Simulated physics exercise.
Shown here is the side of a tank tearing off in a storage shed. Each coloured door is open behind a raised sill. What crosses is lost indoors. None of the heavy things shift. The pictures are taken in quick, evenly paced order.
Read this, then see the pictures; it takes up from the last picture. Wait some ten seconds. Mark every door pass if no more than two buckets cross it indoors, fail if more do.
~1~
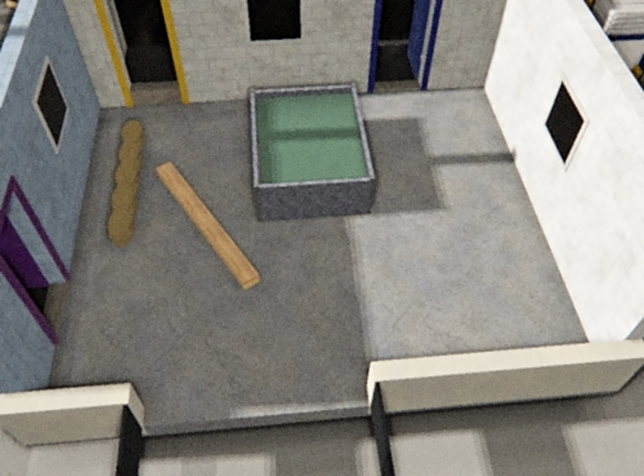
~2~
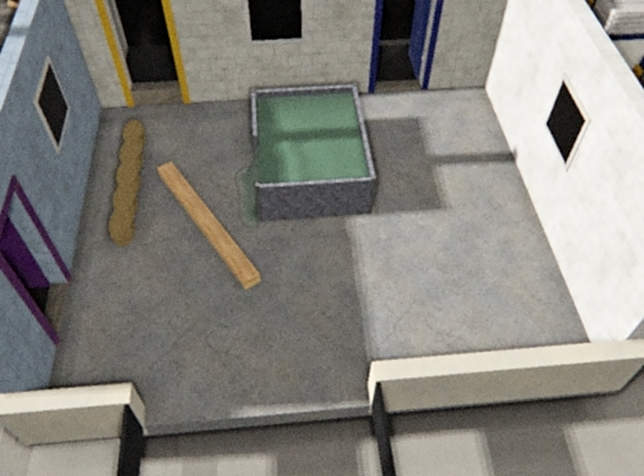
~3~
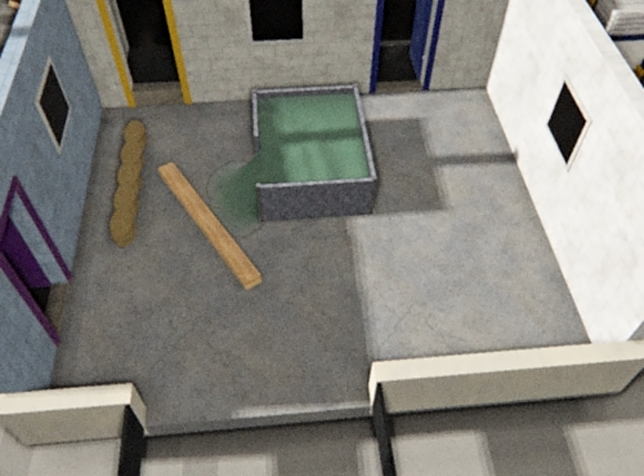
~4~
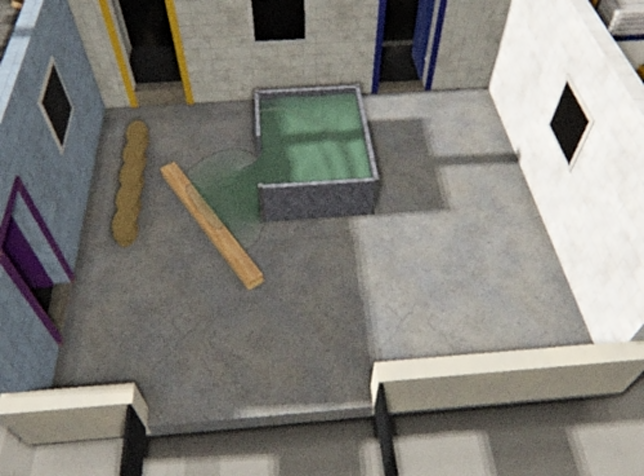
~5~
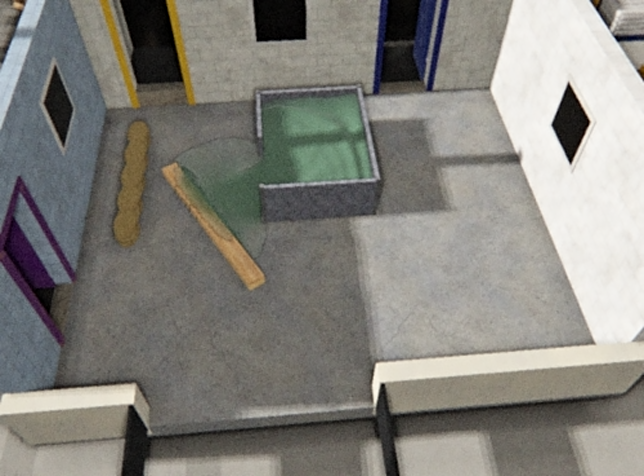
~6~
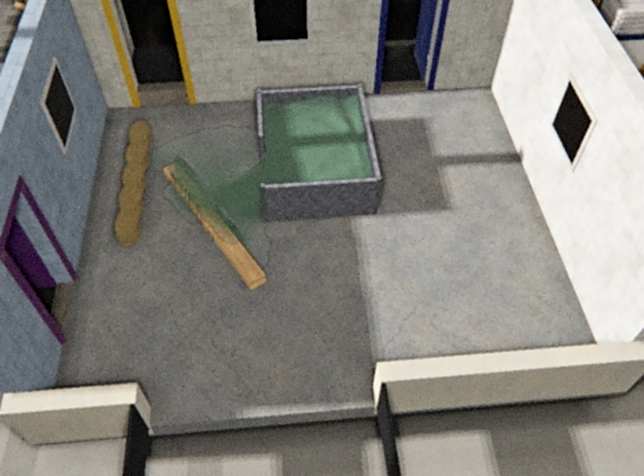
Marks: Blue door pass, purple door fail, yellow door pass.
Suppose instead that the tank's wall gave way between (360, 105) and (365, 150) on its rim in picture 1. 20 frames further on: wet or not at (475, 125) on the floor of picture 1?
Answer: Soaked.
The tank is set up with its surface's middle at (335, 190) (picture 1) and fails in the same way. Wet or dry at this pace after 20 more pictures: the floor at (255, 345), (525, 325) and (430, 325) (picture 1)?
My reading is hit by the flood first, missed by the flood next and missed by the flood last.
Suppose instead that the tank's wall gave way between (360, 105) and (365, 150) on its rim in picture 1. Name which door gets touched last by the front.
Go with the purple-painted one.
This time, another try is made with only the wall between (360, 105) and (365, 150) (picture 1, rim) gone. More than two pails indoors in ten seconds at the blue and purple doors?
I'd say the blue one ends up above, and the purple one ends up above.
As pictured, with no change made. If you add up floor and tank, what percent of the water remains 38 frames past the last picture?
Estimate: Some 92 %.
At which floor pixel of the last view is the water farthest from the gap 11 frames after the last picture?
Close to (53, 402).
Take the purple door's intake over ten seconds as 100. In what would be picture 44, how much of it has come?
Close to 90 %.
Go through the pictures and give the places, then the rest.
Still water in the open tank at (309, 136), in the first picture.
Water pours out at (261, 182) and has run to (248, 222), in the second picture.
The front is at (215, 177), out from the gap at (262, 185), in the third picture.
Water pours out at (264, 186) and has run to (188, 177), in the fourth picture.
The front is at (176, 163), out from the gap at (265, 186), in the fifth picture.
Water pours out at (266, 185) and has run to (153, 156), in the sixth picture.
A moment on, water covers 20 % of the floor; the blue door not reached, the purple door not reached, the yellow door wet at the sill, nothing in.
Next, water covers 40 % of the floor; the blue door not reached, the purple door under two buckets in, the yellow door under two buckets in.
Then, water covers 60 % of the floor; the blue door wet at the sill, nothing in, the purple door over two buckets in, the yellow door under two buckets in.
Later, water covers 80 % of the floor; the blue door under two buckets in, the purple door over two buckets in, the yellow door under two buckets in.
In the end, water covers 95 % of the floor; the blue door under two buckets in, the purple door over two buckets in, the yellow door under two buckets in.
